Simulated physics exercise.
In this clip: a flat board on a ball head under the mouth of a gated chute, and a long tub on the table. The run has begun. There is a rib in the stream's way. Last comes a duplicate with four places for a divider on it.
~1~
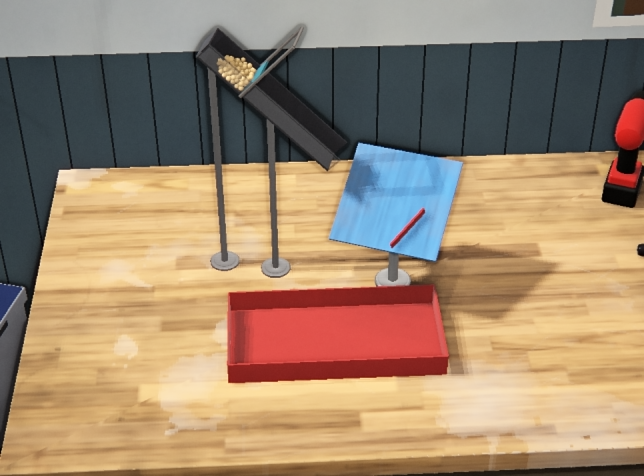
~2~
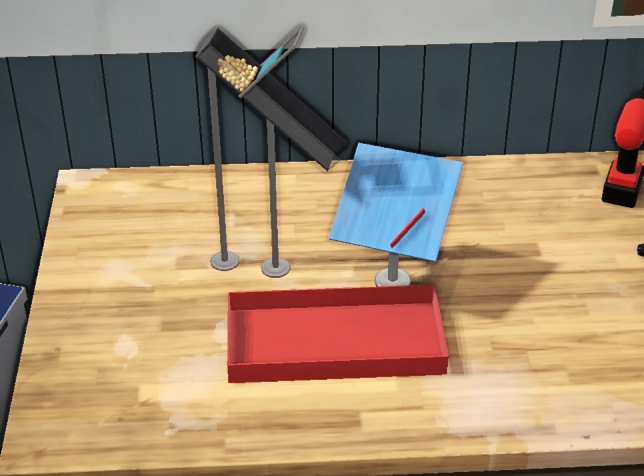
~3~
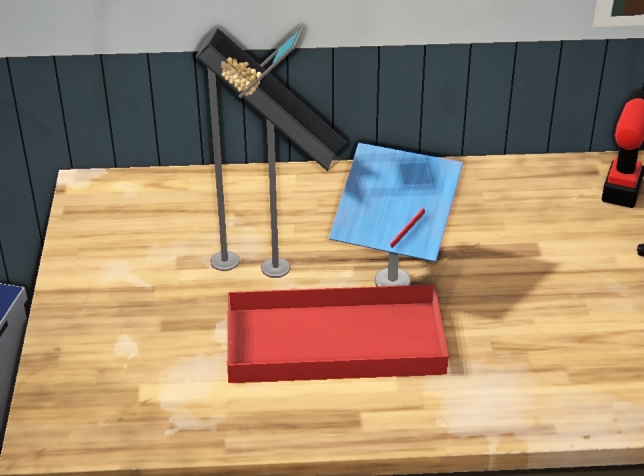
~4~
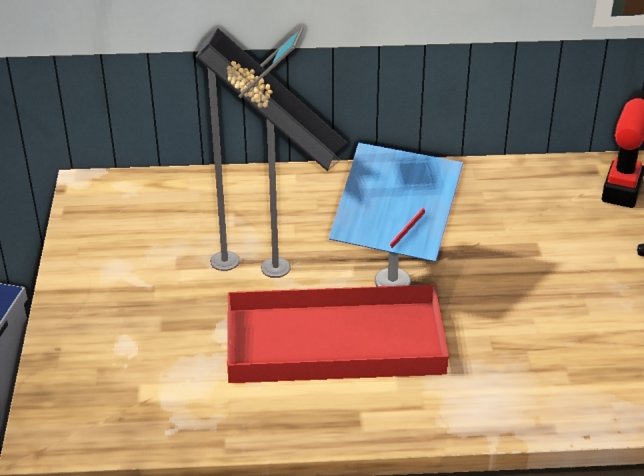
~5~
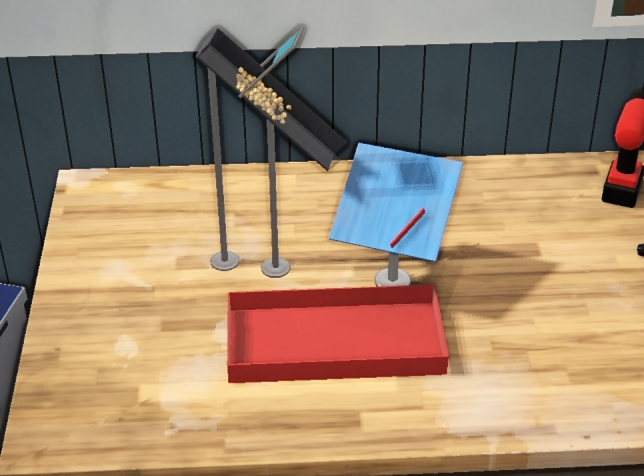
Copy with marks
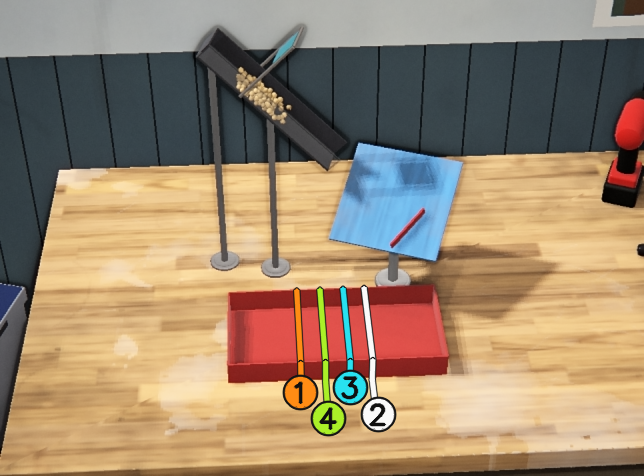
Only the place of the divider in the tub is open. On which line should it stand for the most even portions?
2.
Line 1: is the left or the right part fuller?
Right.
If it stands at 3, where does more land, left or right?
More lands on the right.
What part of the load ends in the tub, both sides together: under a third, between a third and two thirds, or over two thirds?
About that: Over two thirds.
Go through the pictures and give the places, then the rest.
In the first picture, load behind the gate (238, 75), dried chickpeas; lip of the chute (331, 162), sloping fairly steeply.
In the second picture, middle of the board (396, 200), tilted fairly steeply; middle of its low edge (381, 250); of its high edge (410, 152).
In the third picture, front corners of the tub (228, 365) and (448, 356), empty; front of the load (256, 84).
In the fourth picture, middle of the load (252, 83); its front (265, 105), roughly a quarter of the way to the lip; rib from (424, 208) to (390, 244).
In the fifth picture, middle of the load (260, 95); its front (283, 122), roughly half of the way to the lip.
On the marked copy, line 1 crosses the front rim at (300, 362); line 2 crosses the front rim at (372, 359); line 3 crosses the front rim at (350, 360); line 4 crosses the front rim at (325, 361).
Choosing 1, of what is caught, not one piece on the left of the divider, every piece on the right.
Choosing 2, of what is caught, roughly a third on the left of the divider, roughly two thirds on the right.
Choosing 3, of what is caught, about a tenth on the left of the divider, almost all on the right.
Choosing 4, of what is caught, just a few on the left of the divider, almost all on the right.
